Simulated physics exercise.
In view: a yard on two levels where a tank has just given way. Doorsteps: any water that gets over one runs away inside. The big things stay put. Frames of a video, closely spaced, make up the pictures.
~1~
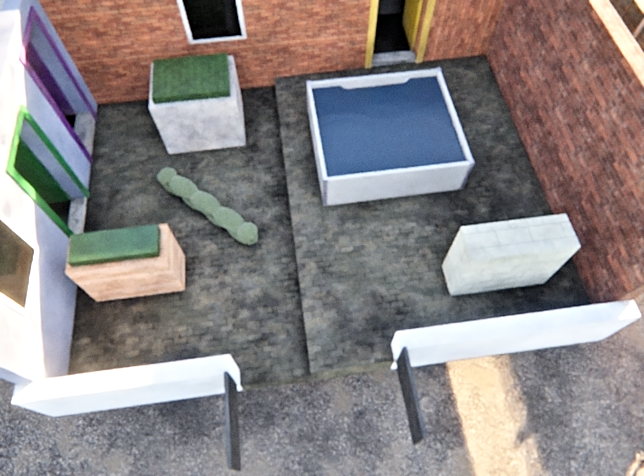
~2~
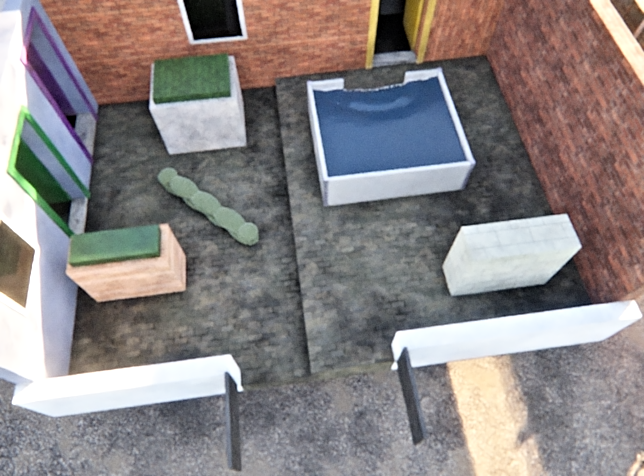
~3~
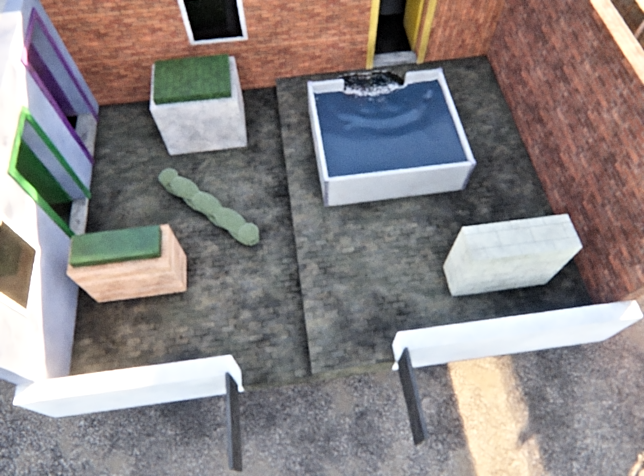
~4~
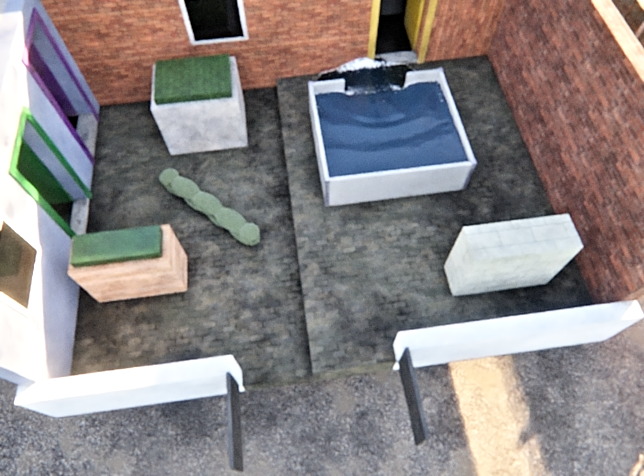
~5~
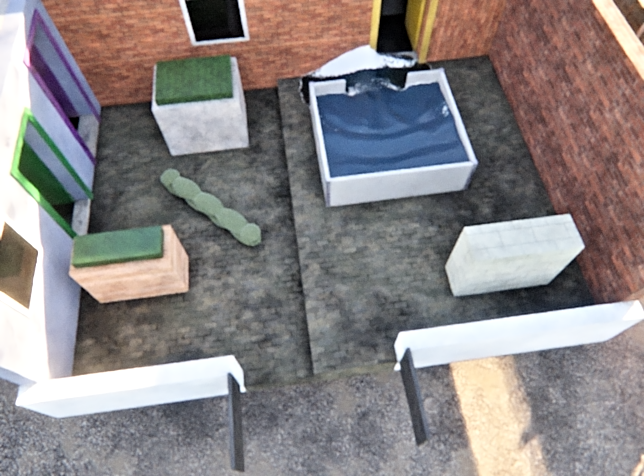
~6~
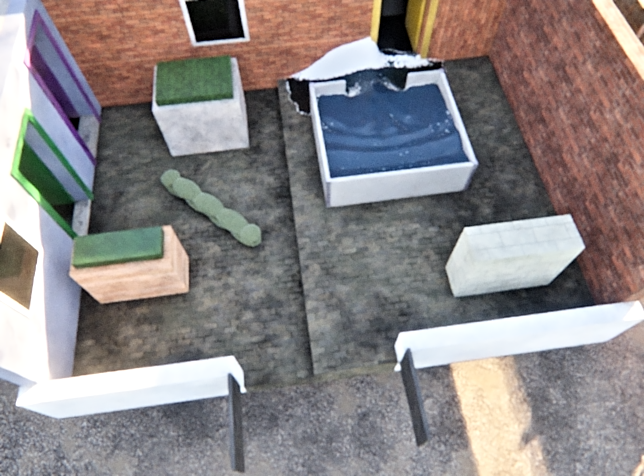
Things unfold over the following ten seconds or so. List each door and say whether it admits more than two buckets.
Green door - admits no more than two; yellow door - admits more than two; purple door - admits no more than two.
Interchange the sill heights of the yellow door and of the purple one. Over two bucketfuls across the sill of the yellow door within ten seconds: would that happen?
The yellow door is over.
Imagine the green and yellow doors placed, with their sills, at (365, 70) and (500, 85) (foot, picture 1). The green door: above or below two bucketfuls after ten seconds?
Outcome for the green door: Exceeded.
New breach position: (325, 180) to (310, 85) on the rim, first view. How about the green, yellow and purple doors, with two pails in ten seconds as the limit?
The green one tops the mark; the yellow one falls short; the purple one falls short.
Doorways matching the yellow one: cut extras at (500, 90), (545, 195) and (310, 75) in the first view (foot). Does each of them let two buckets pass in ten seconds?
Well, the first one overshoots, the next doesn't reach it, and the last overshoots.
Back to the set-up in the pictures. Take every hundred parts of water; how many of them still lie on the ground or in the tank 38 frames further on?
Roughly 82 out of every hundred parts.
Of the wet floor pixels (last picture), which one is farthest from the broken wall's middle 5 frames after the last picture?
At about (213, 97).
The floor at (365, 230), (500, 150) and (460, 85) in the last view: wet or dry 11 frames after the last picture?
Result, in order: Unflooded / unflooded / waterlogged.
A moment on, water covers 10 % of the floor; the green door not reached, the yellow door far over two buckets in, the purple door not reached.
Next, water covers 20 % of the floor; the green door not reached, the yellow door far over two buckets in, the purple door not reached.
Then, water covers 40 % of the floor; the green door wet at the sill, nothing in, the yellow door far over two buckets in, the purple door wet at the sill, nothing in.
Later, water covers 70 % of the floor; the green door wet at the sill, nothing in, the yellow door far over two buckets in, the purple door wet at the sill, nothing in.
In the end, water covers 90 % of the floor; the green door wet at the sill, nothing in, the yellow door far over two buckets in, the purple door wet at the sill, nothing in.
